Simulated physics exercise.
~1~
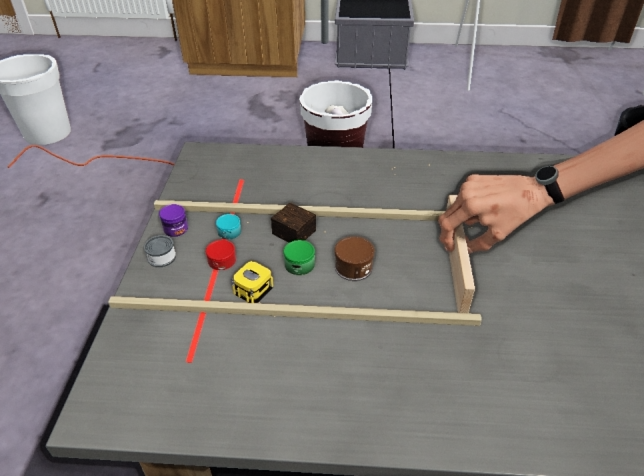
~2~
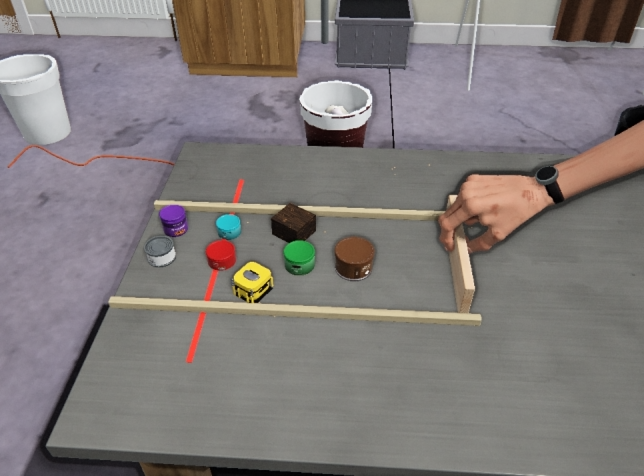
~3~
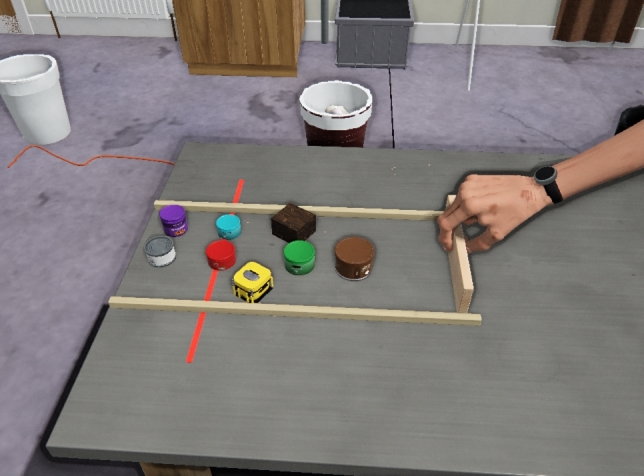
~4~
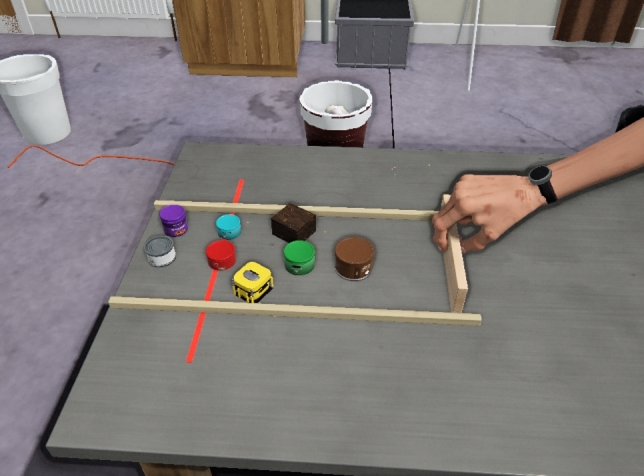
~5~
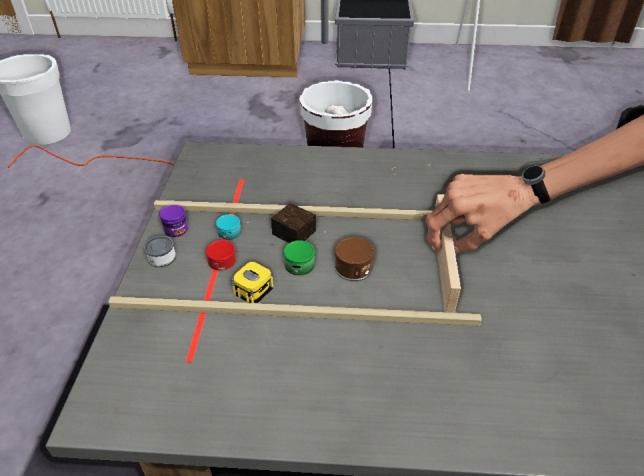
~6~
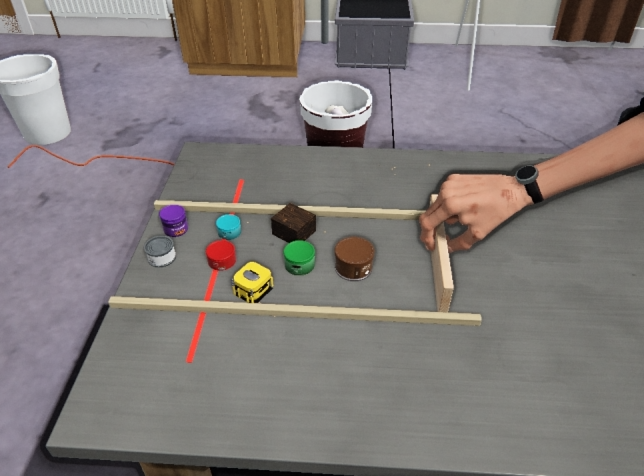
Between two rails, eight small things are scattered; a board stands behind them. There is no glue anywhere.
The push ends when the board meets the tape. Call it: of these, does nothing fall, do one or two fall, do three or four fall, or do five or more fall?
One or two fall.
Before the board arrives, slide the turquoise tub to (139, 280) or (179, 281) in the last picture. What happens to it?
At the first spot it remains in place, and at the second it remains in place.
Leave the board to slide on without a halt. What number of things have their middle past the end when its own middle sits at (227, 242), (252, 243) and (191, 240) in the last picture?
Place by place: 1, 0 and 3.
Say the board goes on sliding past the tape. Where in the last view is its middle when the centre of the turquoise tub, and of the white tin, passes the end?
Middle: Roughly (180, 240); roughly (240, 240).
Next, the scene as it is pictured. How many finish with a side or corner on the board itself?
Contact count: 3.
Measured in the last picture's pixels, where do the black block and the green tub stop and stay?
Answer: First (208, 227), after that (165, 253).
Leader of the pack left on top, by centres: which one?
Nearest at the end: The red tub.
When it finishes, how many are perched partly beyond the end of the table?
Number: 1.
Early on, none off yet; white tin at rest near (160, 251); purple tub at rest near (174, 221); turquoise tub at rest near (229, 227).
Finally, the number that fall off is one or two; lost, white tin.
